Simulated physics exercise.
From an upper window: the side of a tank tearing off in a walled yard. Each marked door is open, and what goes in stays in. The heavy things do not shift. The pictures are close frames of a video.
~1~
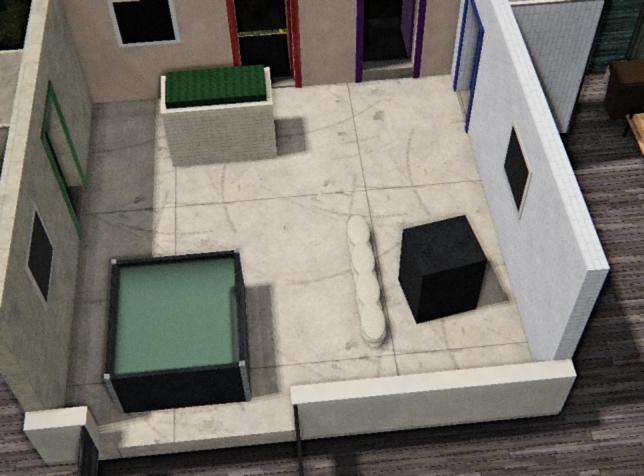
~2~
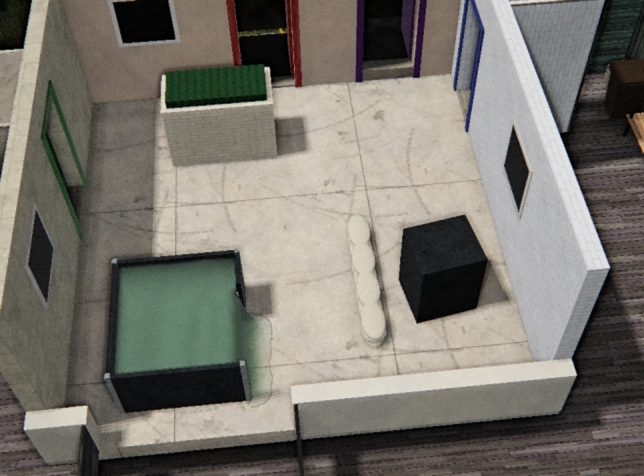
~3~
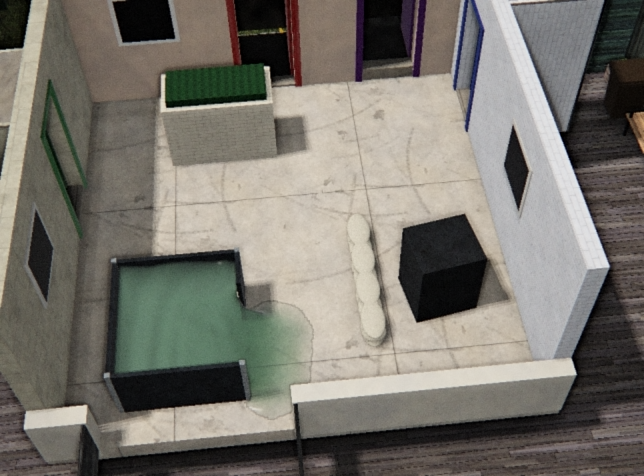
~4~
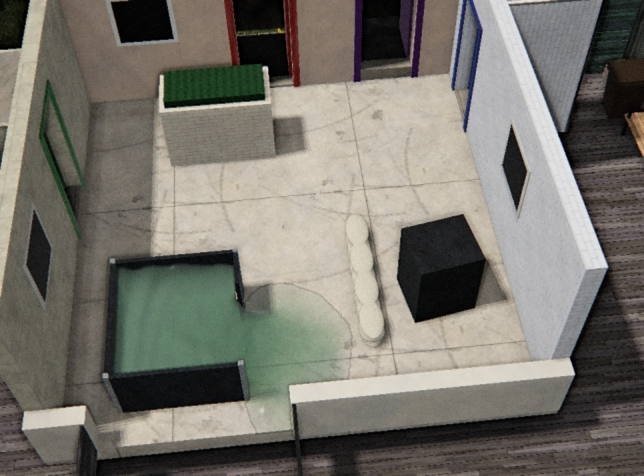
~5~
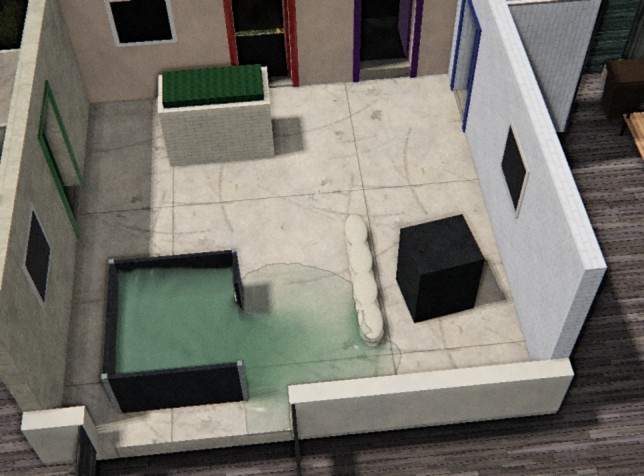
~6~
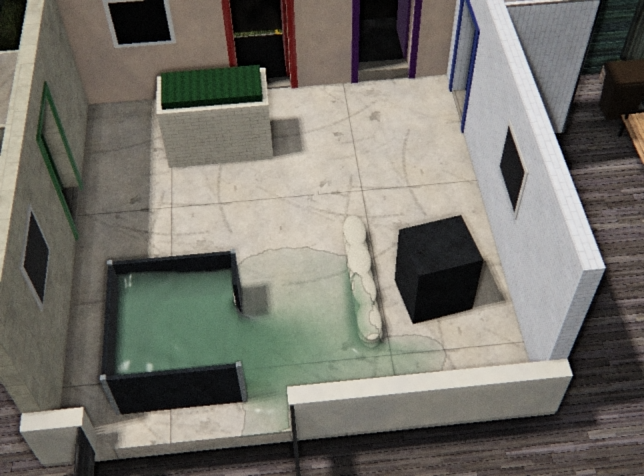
The footage shows a walled yard from above, where the right side of a dark tank gives way and greenish water pours out, spreading rightward across the pale floor to a row of rounded white shapes and past its near end.
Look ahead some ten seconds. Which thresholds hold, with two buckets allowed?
One by one: The blue door floods; the red door floods; the purple door holds within the limit; the green door holds within the limit.
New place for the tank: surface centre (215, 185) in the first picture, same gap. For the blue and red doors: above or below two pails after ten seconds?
Then: Blue lets more in; red keeps below it.
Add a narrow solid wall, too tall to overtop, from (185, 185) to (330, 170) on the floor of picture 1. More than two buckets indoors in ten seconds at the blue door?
The blue one takes more.
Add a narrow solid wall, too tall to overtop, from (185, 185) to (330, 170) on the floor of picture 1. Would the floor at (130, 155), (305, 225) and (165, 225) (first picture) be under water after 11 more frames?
In turn: Clear, awash, dry.
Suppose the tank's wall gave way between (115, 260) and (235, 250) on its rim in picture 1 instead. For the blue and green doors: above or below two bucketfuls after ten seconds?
The blue one is over; the green one is over.
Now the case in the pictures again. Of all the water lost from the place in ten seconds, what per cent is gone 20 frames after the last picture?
Near 35 in a hundred.
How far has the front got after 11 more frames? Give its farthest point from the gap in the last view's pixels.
I would point to (330, 103).
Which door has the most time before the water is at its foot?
I say the green door.
A moment on, water covers 20 % of the floor; the blue door not reached, the red door not reached, the purple door not reached, the green door not reached.
Next, water covers 40 % of the floor; the blue door not reached, the red door not reached, the purple door not reached, the green door not reached.
Then, water covers 65 % of the floor; the blue door wet at the sill, nothing in, the red door under two buckets in, the purple door wet at the sill, nothing in, the green door not reached.
Later, water covers 80 % of the floor; the blue door under two buckets in, the red door over two buckets in, the purple door wet at the sill, nothing in, the green door wet at the sill, nothing in.
In the end, water covers 95 % of the floor; the blue door far over two buckets in, the red door far over two buckets in, the purple door wet at the sill, nothing in, the green door wet at the sill, nothing in.
